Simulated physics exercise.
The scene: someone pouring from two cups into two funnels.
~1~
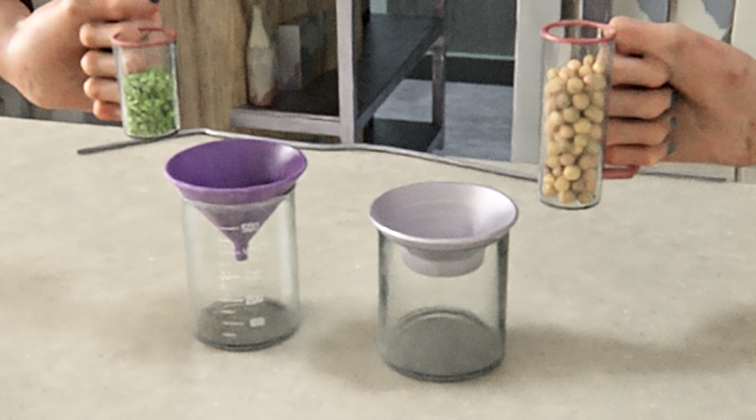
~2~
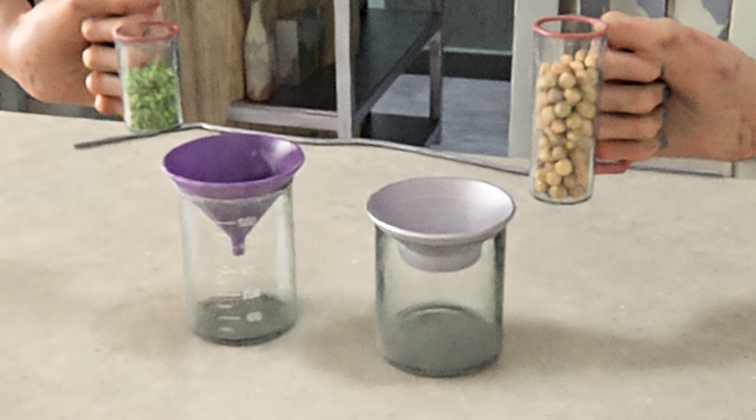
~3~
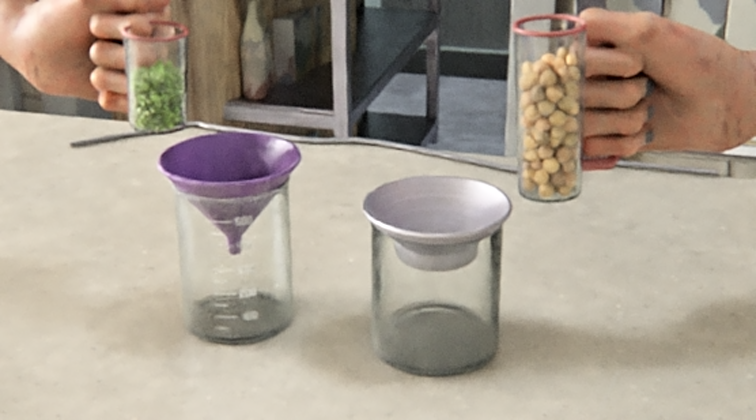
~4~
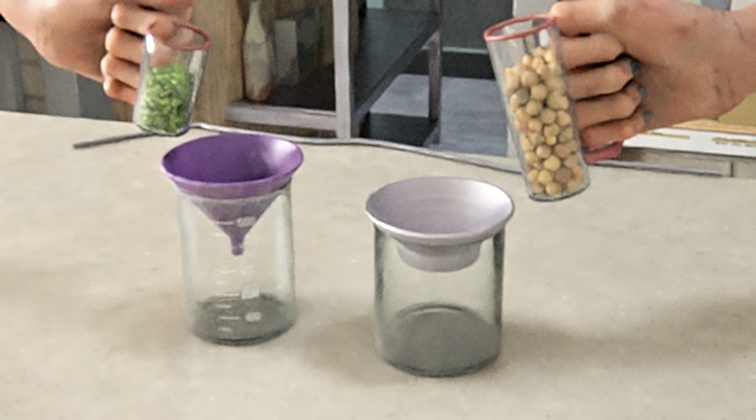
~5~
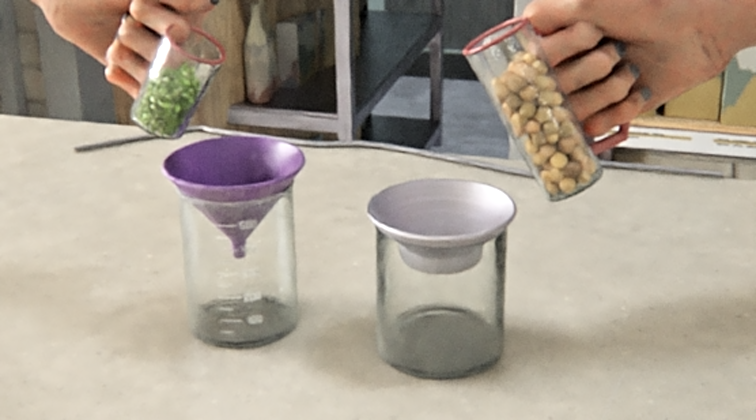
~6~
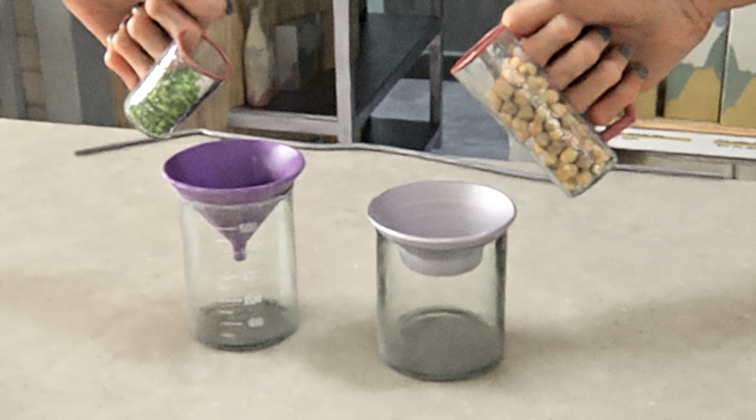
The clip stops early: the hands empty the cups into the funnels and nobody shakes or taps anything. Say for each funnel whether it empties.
Left funnel jams, right funnel lets everything through.
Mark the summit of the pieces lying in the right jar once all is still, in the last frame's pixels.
At about (464, 319).
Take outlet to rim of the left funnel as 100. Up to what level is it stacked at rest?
Roughly 75 in a hundred.
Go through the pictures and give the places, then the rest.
The first picture shows left funnel at (237, 175), outlet at (242, 256), about one piece wide; left cup at (148, 84), holding dried peas; right funnel at (444, 222), outlet at (443, 260), about 6 pieces wide; right cup at (574, 117), holding round wooden beads.
The second picture shows left cup at (150, 79), upright; right cup at (566, 112), upright.
The third picture shows left cup at (157, 78), tipped 3°; right cup at (550, 110), tipped 3°.
The fourth picture shows left cup at (170, 80), tipped 16°; right cup at (540, 110), tipped 16°.
The fifth picture shows left cup at (176, 84), tipped 30°; right cup at (536, 111), tipped 30°.
The sixth picture shows left funnel at (235, 175), outlet at (240, 257); left cup at (176, 87), tipped 44°; right funnel at (442, 221), outlet at (441, 259); right cup at (536, 113), tipped 44°.
Then, 0.32 s after the last picture, left, all still in the cup; right, all still in the cup.
Then, 0.67 s after the last picture, left, nearly all still in the cup, a stray few in or over the funnel; right, nearly all still in the cup, a stray few in or over the funnel.
Then, 1.07 s after the last picture, left, about a quarter still in the cup, most in or over the funnel, a stray few down in the jar; right, about a quarter still in the cup, about a third in or over the funnel, about half down in the jar.
At rest, left, nearly all stuck in the funnel, a stray few down in the jar; right, all down in the jar.
